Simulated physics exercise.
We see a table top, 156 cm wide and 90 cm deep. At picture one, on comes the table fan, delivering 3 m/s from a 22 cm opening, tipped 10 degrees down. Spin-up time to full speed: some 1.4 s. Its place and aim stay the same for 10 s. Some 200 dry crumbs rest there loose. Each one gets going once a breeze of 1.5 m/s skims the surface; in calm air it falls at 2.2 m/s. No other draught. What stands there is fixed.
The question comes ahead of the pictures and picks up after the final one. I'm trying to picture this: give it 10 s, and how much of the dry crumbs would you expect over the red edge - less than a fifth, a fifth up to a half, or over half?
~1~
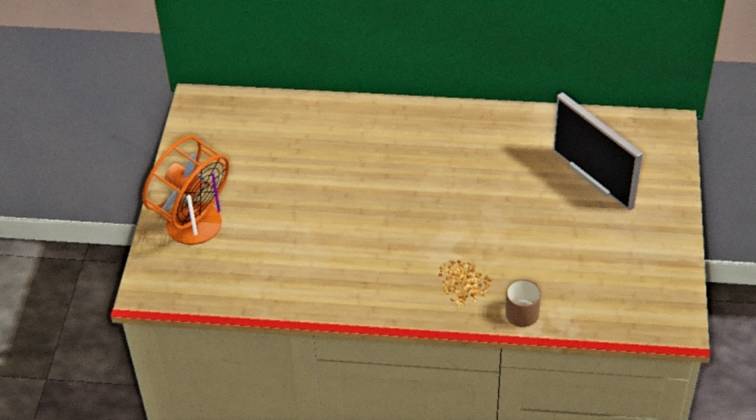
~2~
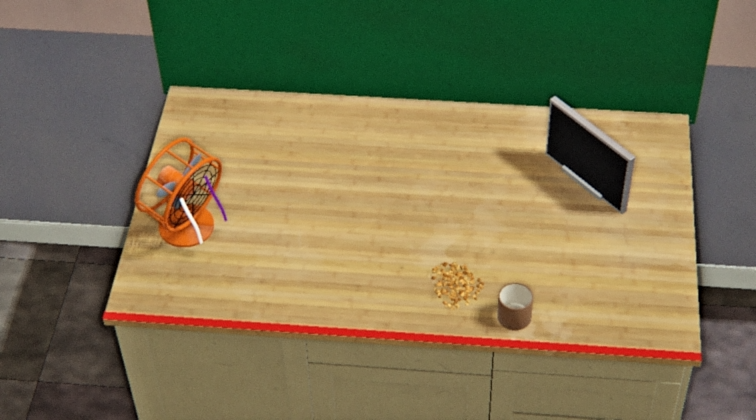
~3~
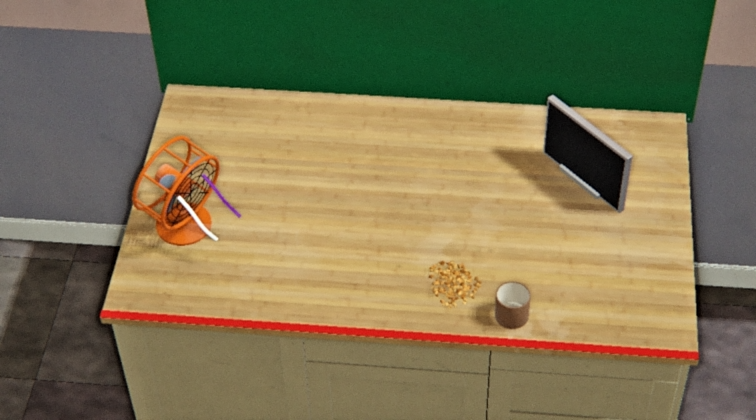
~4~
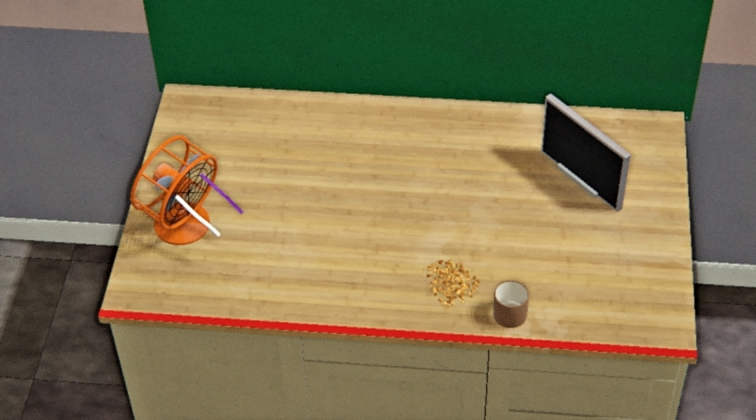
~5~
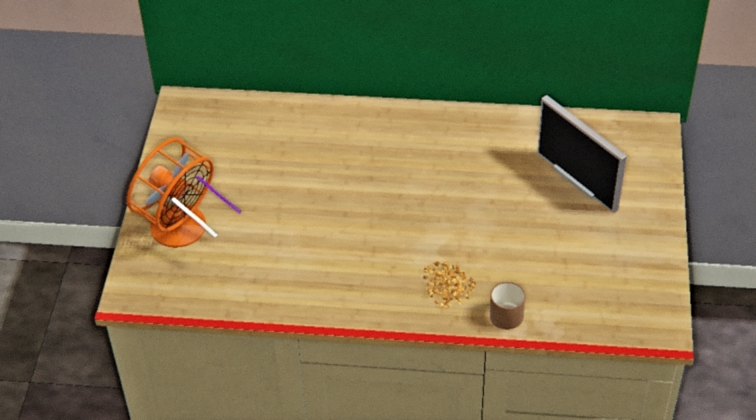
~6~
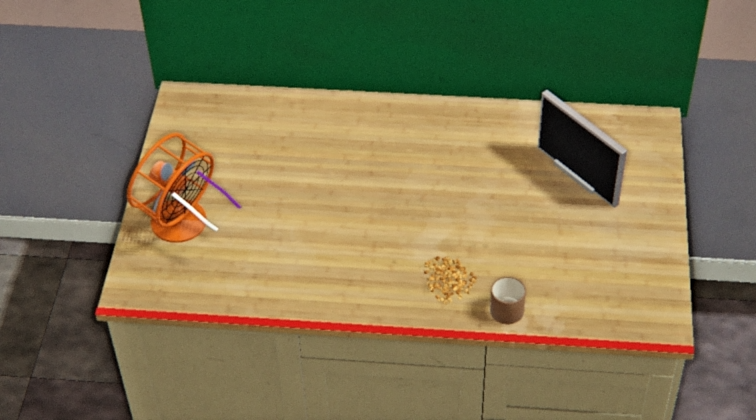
I'd expect less than a fifth of them there.
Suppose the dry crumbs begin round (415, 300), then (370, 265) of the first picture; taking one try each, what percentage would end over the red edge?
Taking the two spots in order, you'd get 60 percent and then 5 percent.
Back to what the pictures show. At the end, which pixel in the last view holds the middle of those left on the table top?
Look somewhere near (566, 273).
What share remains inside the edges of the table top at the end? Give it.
Share at the end: Around 90 %.
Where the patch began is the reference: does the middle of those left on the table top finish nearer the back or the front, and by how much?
Backward, some 5 cm.
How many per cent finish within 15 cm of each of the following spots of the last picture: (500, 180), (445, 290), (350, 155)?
In turn about 0 %, 15 %, 0 %.
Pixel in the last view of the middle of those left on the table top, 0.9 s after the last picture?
Somewhere about (553, 277), I'd say.
Then, 0.9 s after the last picture the count stands so, 1 % are over the red edge; the middle of those still in play is near (553, 277).
Then, 2.1 s after the last picture the count stands so, 1 % are over the red edge; the middle of those still in play is near (546, 279).
Then, 4.4 s after the last picture the count stands so, 2 % are over the red edge; the middle of those still in play is near (558, 275).
Then, 8.9 s after the last picture, at the end, 2 % are over the red edge; the middle of those still in play is near (566, 273).
